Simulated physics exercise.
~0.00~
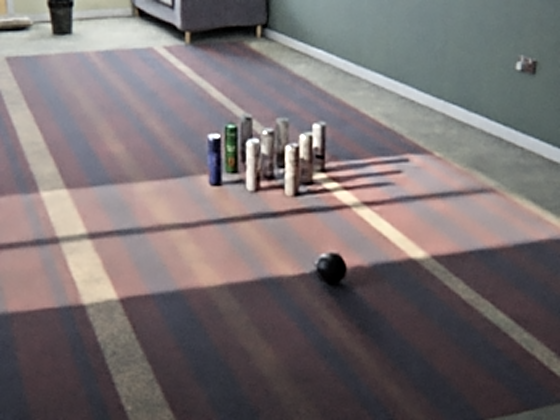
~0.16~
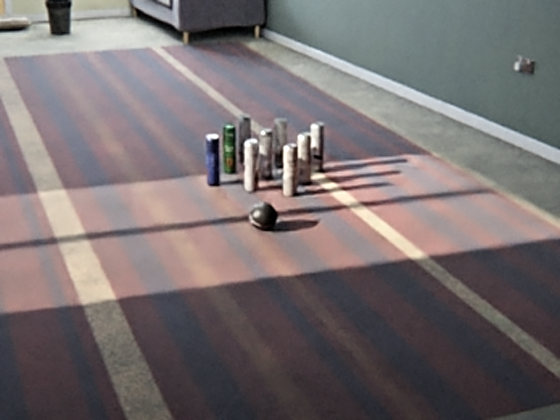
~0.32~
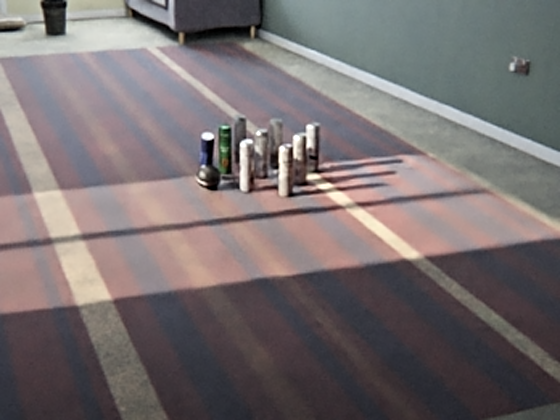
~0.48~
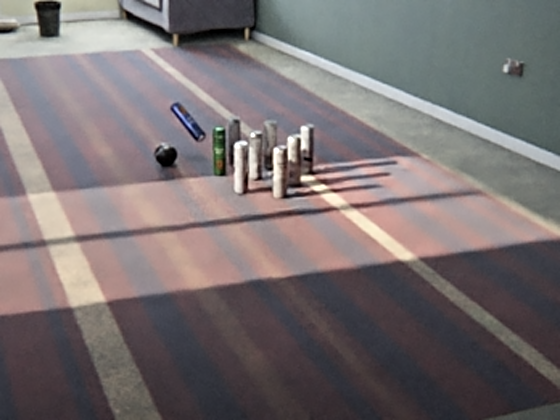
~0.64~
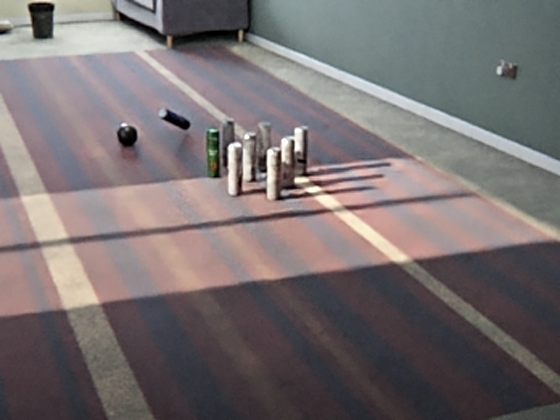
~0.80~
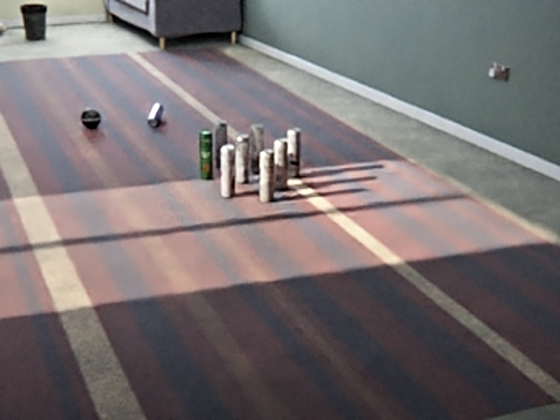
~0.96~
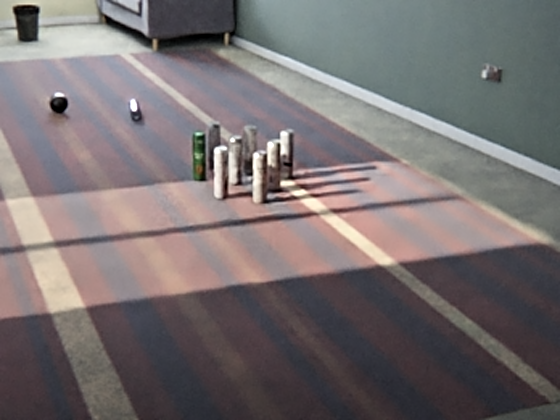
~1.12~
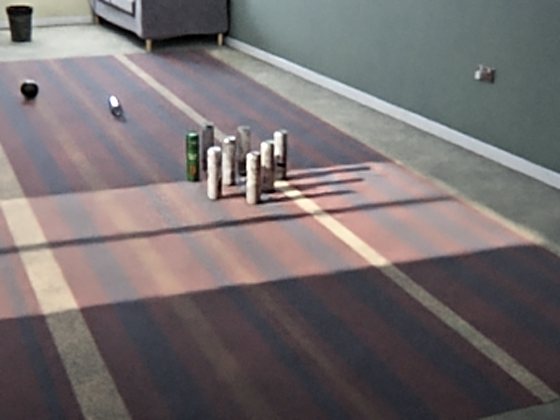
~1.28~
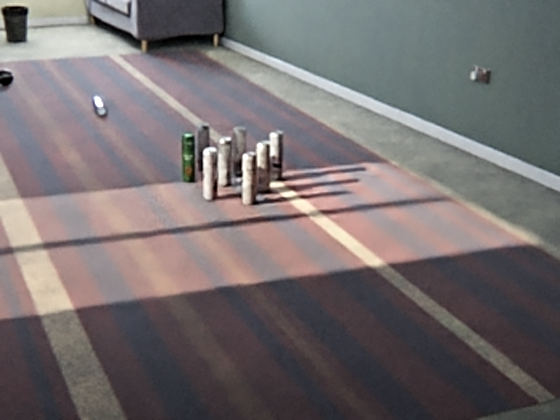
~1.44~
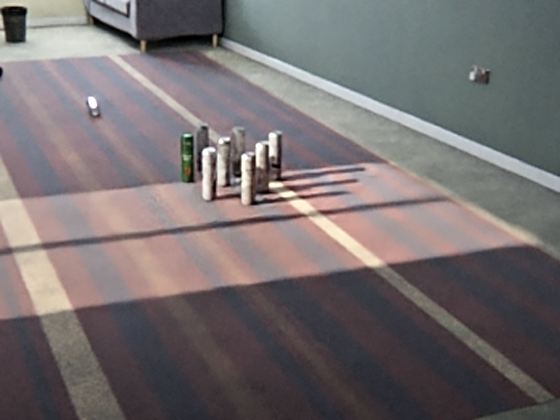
On a striped rug, a dark ball knocks over the blue tube and rolls off left.
